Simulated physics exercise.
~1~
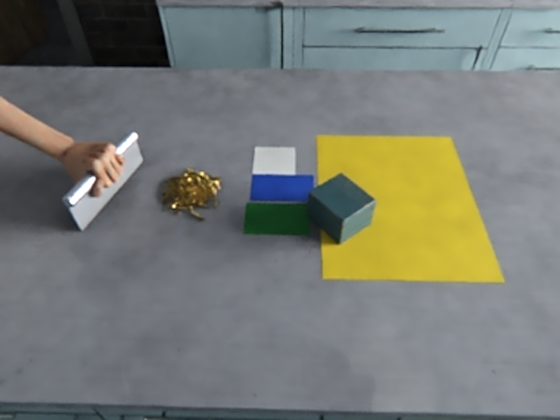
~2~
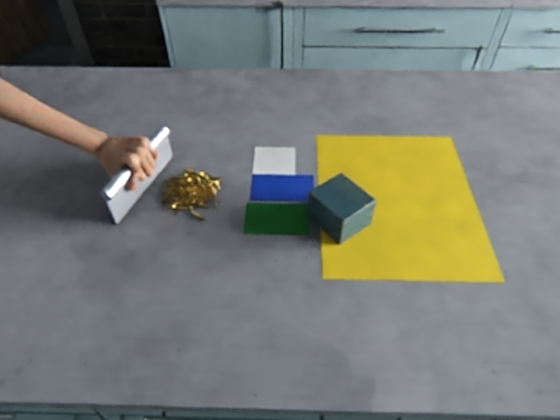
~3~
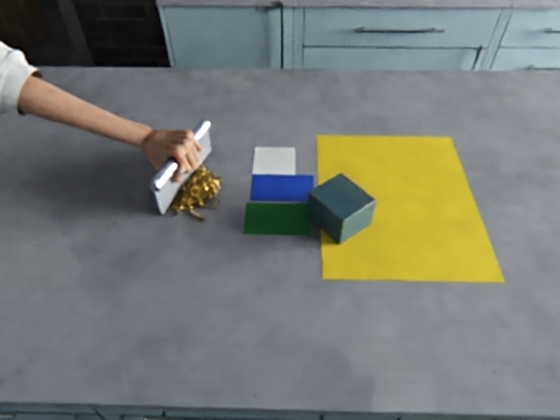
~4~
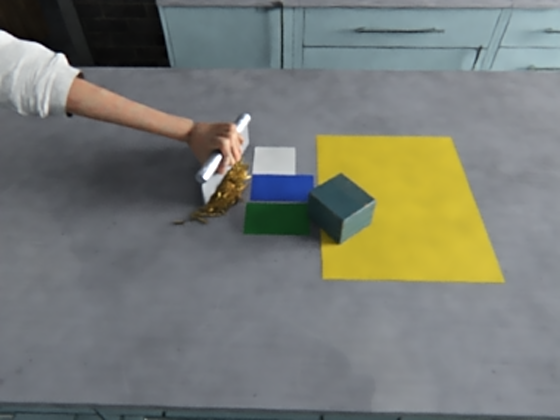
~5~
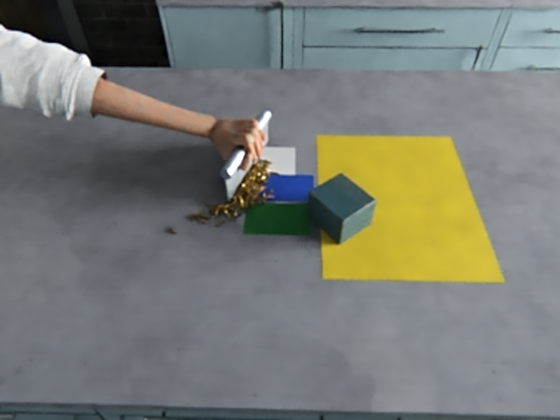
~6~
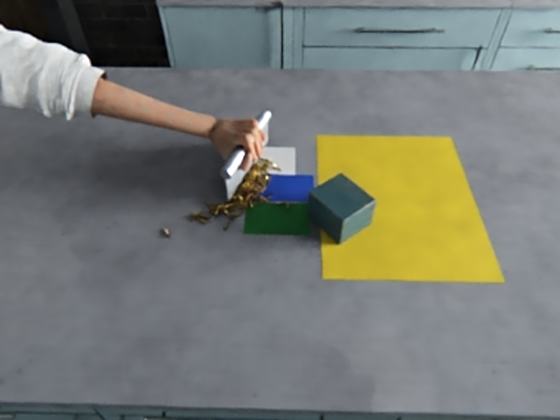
A hand slid a flat white scraper rightwards across a grey countertop into a pile of brass-coloured screws, pushing them towards some coloured mats and a dark block, then stopped with screws partly on the blue, white and green mats and many still off them.
